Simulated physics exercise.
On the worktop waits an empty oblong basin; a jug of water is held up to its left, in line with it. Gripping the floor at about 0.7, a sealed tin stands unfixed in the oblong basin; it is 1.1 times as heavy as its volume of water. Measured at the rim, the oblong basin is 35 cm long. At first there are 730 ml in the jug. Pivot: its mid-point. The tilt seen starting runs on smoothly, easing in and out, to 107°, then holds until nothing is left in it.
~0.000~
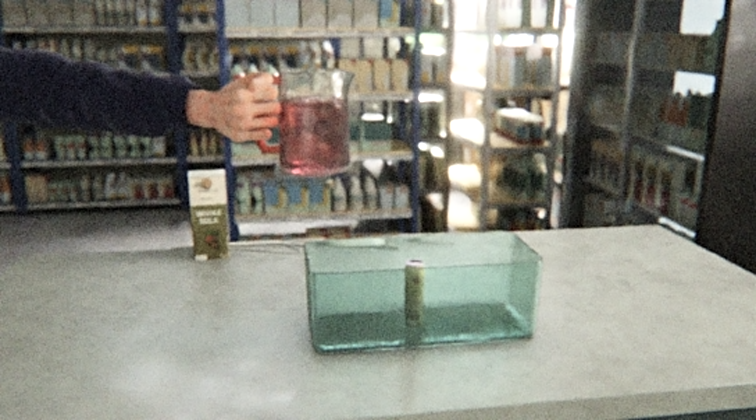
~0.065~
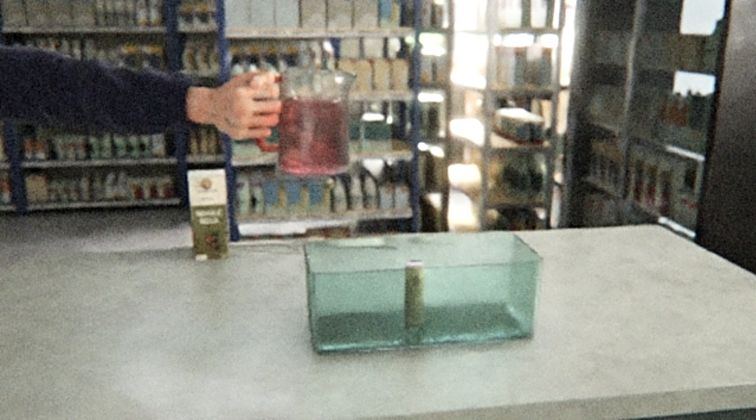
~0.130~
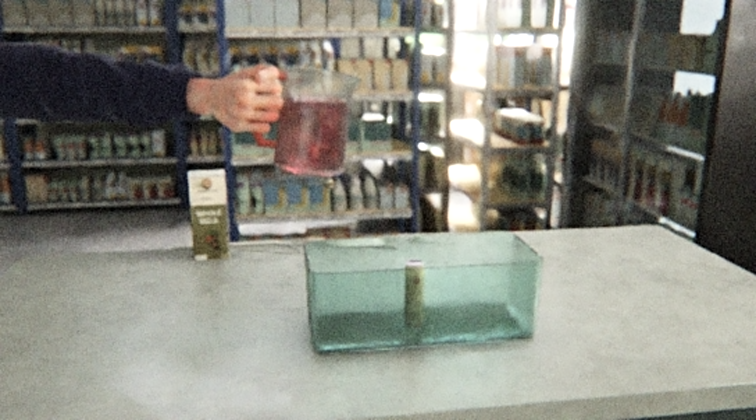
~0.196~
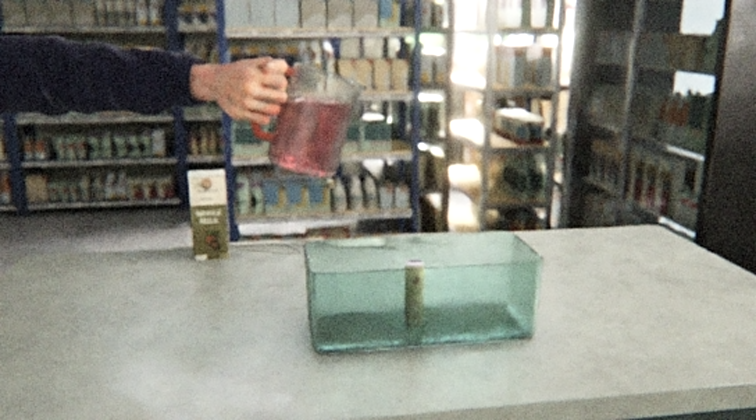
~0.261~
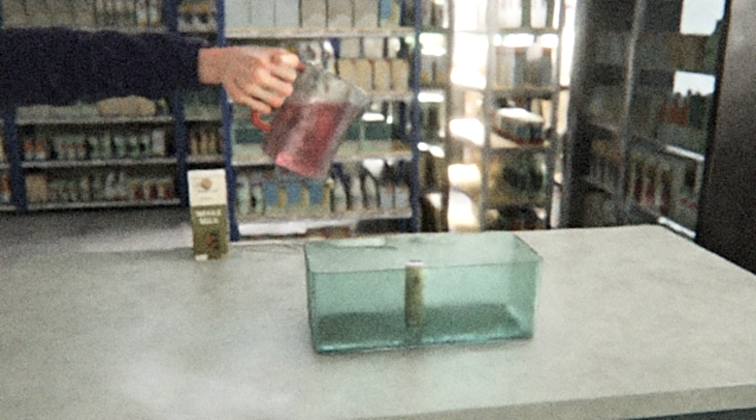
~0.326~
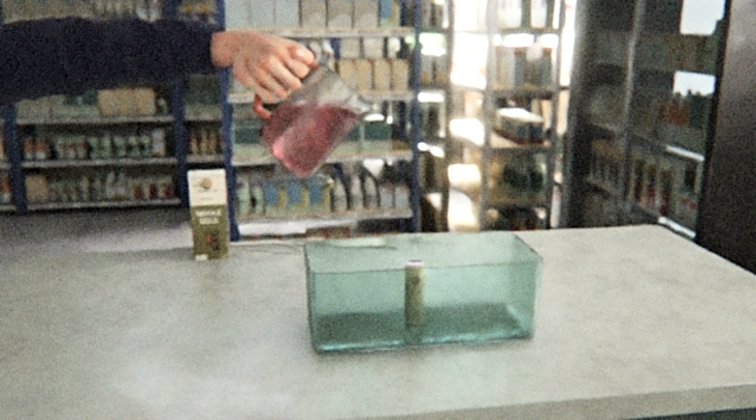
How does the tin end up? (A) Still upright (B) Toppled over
Still upright (A).
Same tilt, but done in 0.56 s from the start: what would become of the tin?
Outcome - the tin remains standing.
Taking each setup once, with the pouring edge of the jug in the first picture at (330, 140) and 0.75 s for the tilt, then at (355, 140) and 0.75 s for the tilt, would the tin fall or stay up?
Trial 1 - tin stays standing; trial 2 - tin tips.
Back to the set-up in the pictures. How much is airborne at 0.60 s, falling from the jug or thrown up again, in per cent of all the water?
Roughly 26 percent.
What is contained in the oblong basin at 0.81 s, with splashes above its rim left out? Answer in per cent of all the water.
Some 48 percent.
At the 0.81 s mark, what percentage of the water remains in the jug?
About 24 percent.
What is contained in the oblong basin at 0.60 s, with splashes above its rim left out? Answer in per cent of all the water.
Roughly 4 percent.
By 0.60 s the tilt is 97° and 70 per cent is still to pour; the tin stands where it began.
By 0.81 s the tilt is 107° and 23 per cent is still to pour; the tin stands where it began.
By 1.02 s the tilt is 107° and 5 per cent is still to pour; the tin stands where it began.
By 1.25 s the tilt is 107° and 1 per cent is still to pour; the tin stands where it began.
At rest the tin stands where it began.
